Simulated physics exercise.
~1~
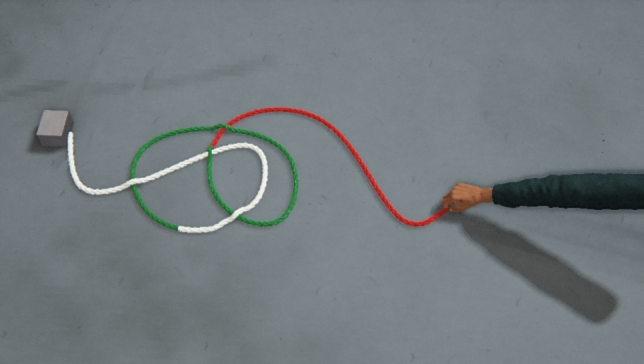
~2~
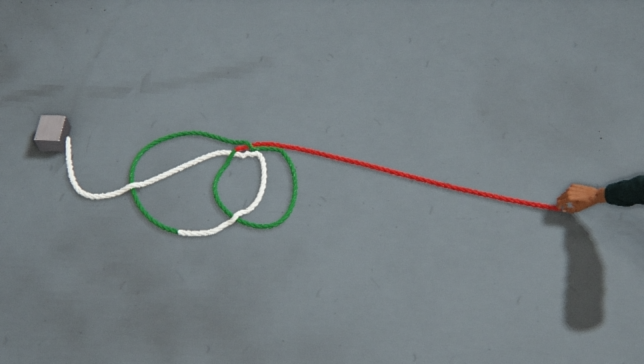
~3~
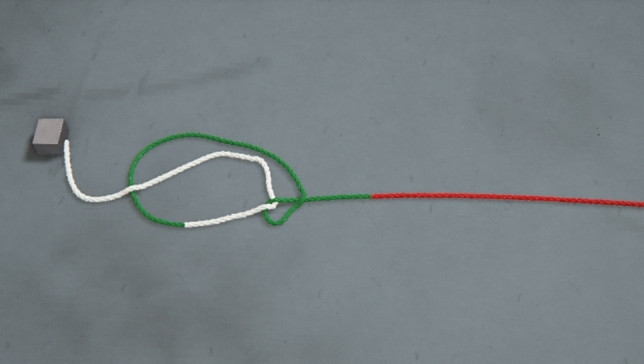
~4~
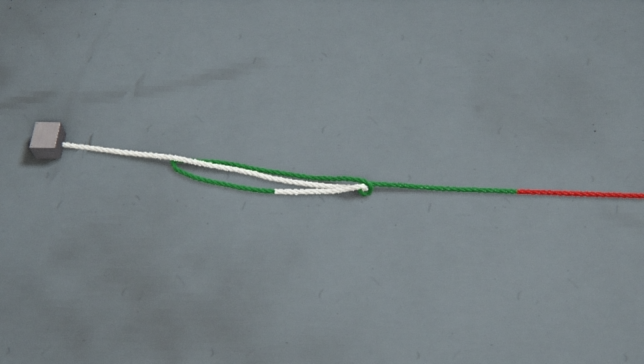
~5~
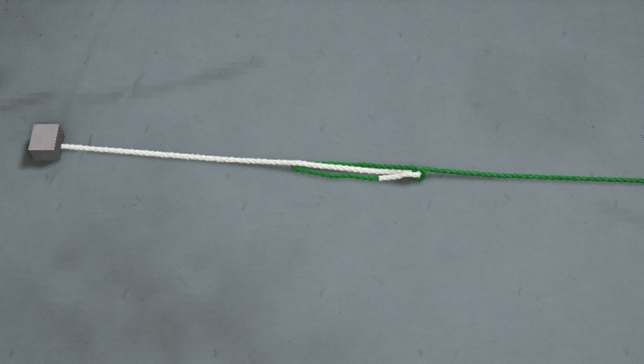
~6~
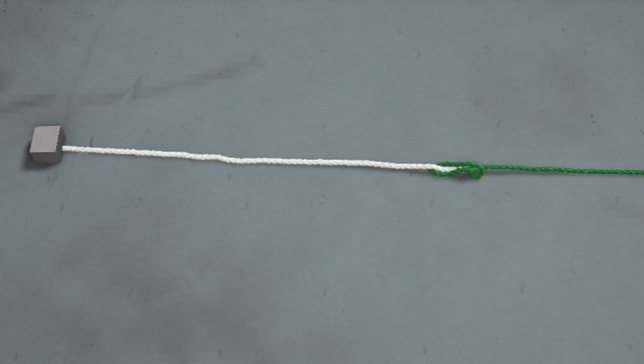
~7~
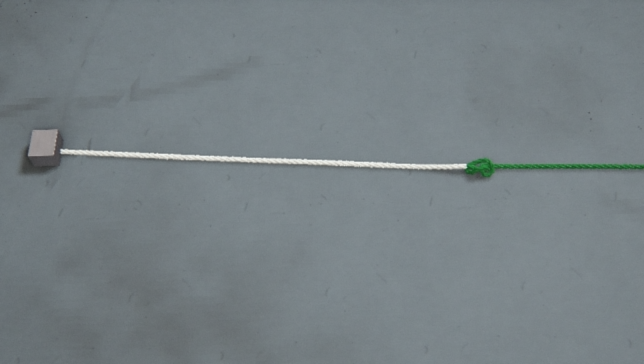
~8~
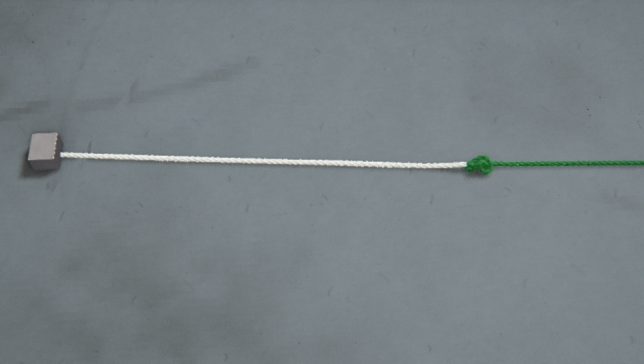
A hand pulls the looped rope to the right until it tightens into a knot.
